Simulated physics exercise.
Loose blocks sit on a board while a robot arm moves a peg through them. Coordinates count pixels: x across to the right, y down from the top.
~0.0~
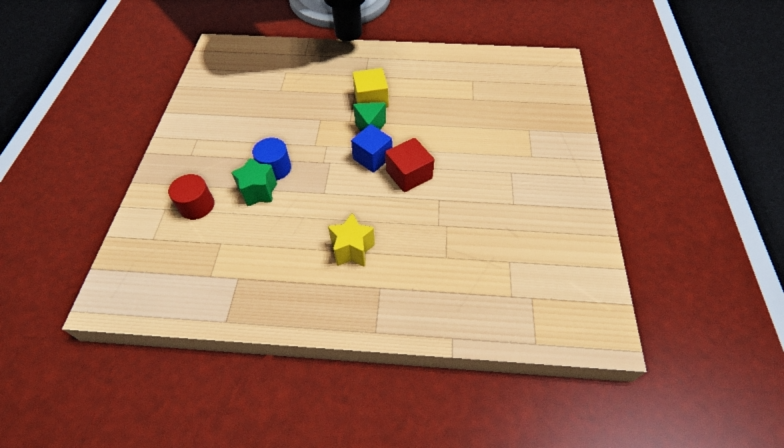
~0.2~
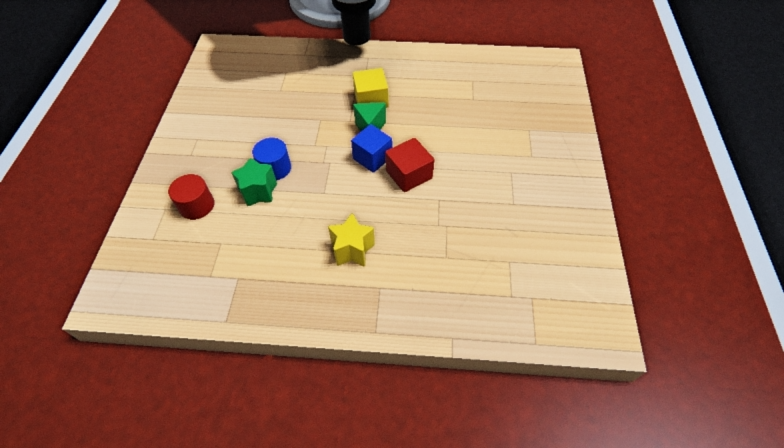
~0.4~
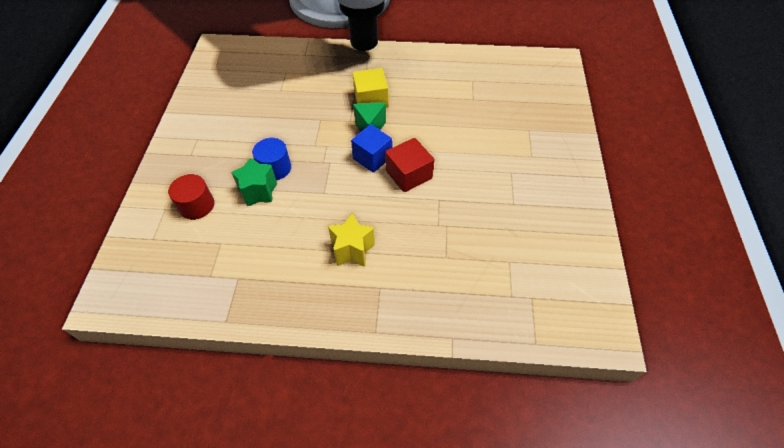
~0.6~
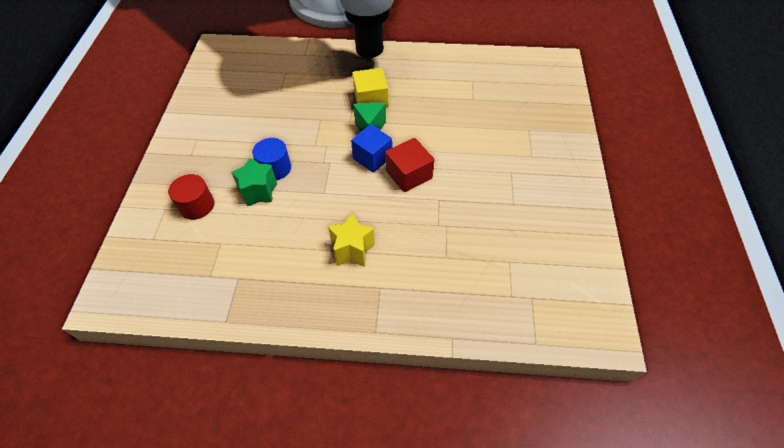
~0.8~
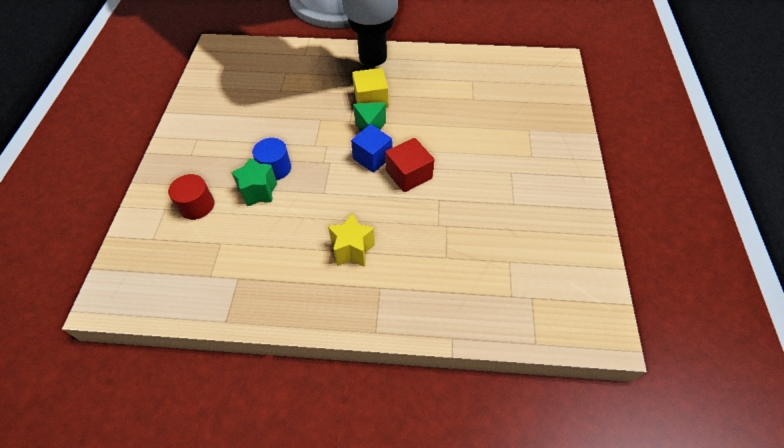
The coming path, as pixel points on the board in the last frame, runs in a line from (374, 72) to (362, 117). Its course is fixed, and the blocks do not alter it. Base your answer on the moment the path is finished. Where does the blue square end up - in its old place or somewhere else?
It will end up elsewhere.
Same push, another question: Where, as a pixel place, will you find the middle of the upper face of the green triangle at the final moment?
Its top face will be centred at roughly (351, 140).
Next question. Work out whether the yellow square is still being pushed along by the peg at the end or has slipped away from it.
Final position: Ahead.
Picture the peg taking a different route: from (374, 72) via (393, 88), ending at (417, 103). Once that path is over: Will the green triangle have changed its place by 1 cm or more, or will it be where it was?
Once the peg is done, the green triangle remains in the old spot.
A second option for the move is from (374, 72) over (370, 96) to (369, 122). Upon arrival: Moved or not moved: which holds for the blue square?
It shifts position.
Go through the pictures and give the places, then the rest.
In the first frame, lower end of the peg (349, 33), tops of blocks, green triangle (369, 110), yellow square (370, 80), blue square (372, 139), red square (410, 155).
In the second frame, peg (357, 37), blocks as before.
In the third frame, peg (364, 43), blocks as before.
In the fourth frame, peg (370, 50), blocks as before.
In the fifth frame, peg (373, 58), green triangle (369, 110), yellow square (370, 80), blue square (372, 139), red square (410, 155).
On the path given first. Halfway along, peg (367, 80); green triangle (368, 114); yellow square (367, 95).
At the end, peg (361, 103); green triangle (351, 140); yellow square (357, 120), turned 15° clockwise; blue square (373, 151); red square (412, 157).
